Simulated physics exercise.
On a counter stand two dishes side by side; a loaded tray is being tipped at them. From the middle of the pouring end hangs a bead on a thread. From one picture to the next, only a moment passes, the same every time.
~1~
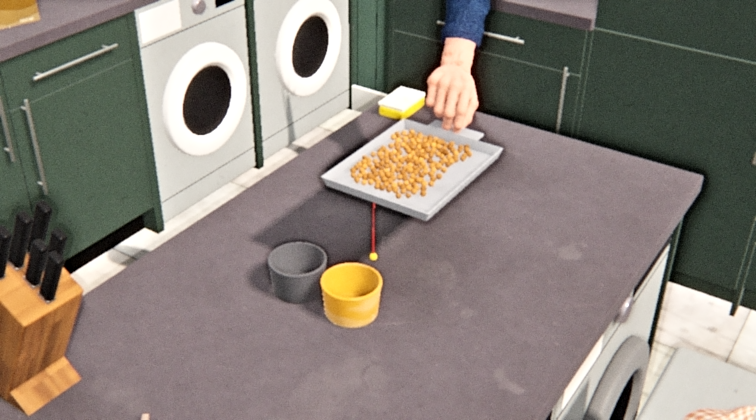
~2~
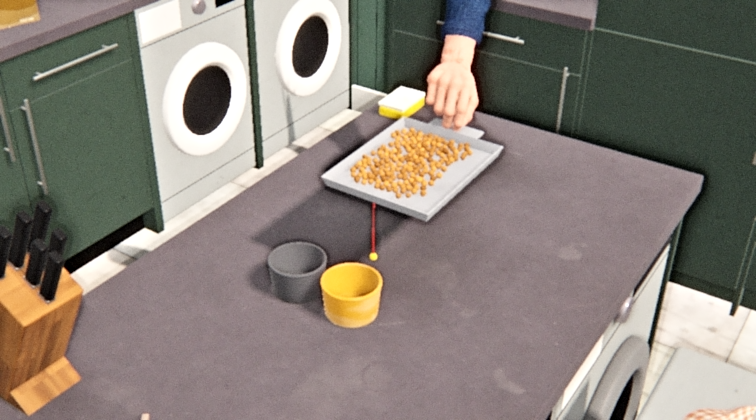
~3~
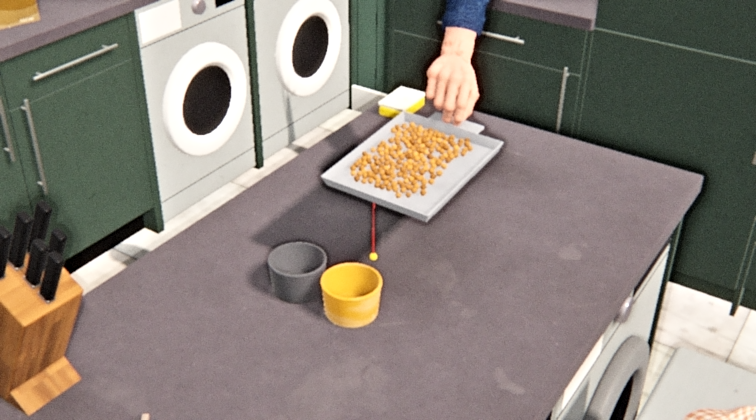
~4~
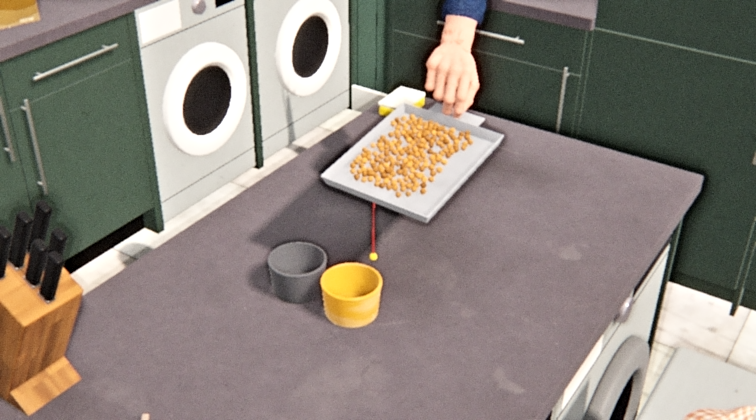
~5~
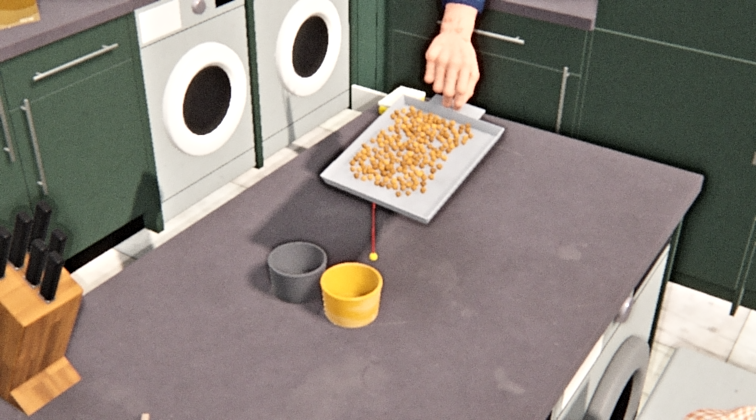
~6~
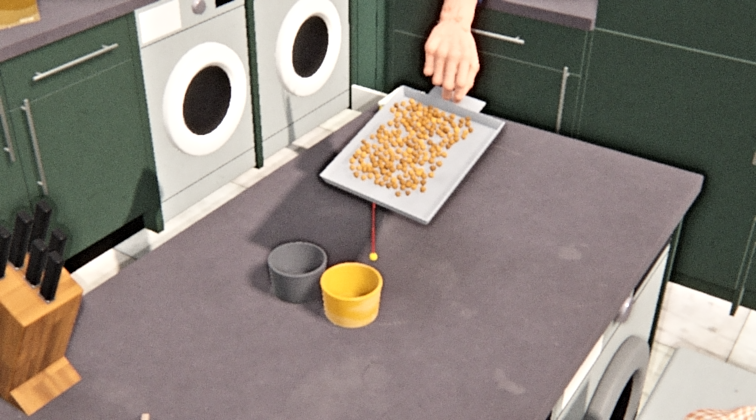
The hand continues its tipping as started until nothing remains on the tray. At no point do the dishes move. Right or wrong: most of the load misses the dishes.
Right, the dishes get under half.
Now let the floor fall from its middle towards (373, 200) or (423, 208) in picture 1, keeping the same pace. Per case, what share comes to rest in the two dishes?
The first comes to 60 %, while the second comes to 0 %.
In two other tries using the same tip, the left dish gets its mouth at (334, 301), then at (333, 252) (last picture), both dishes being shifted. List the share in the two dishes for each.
You'd get 0 in a hundred first and 20 in a hundred after that.
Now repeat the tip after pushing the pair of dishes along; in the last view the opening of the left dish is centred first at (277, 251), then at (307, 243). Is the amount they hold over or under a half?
Try 1: A minority of it. Try 2: A minority of it.
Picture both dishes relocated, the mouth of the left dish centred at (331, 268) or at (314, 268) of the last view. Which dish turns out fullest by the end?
The first time it is the dish to the right, and the second time it is the dish to the right.
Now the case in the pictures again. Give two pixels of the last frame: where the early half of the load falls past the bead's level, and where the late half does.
Around (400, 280) first; around (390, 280) second.
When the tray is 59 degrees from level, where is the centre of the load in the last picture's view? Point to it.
In the last view the centre sits at roughly (397, 182).
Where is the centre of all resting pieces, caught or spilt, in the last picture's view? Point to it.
I'd put the middle somewhere around (395, 328).
Shortly afterwards, tray tipped steeply; all but a few on the tray; only a few in the air.
Next, tray tipped right over; near a quarter on the tray; a little in the right dish; near a third outside both; near a quarter in the air.
Some moments later, tray tipped past a quarter turn; near a quarter in the right dish; the bulk outside both.
In the end, tray tipped past a quarter turn; near a quarter in the right dish; none at all in the left dish; the bulk outside both.
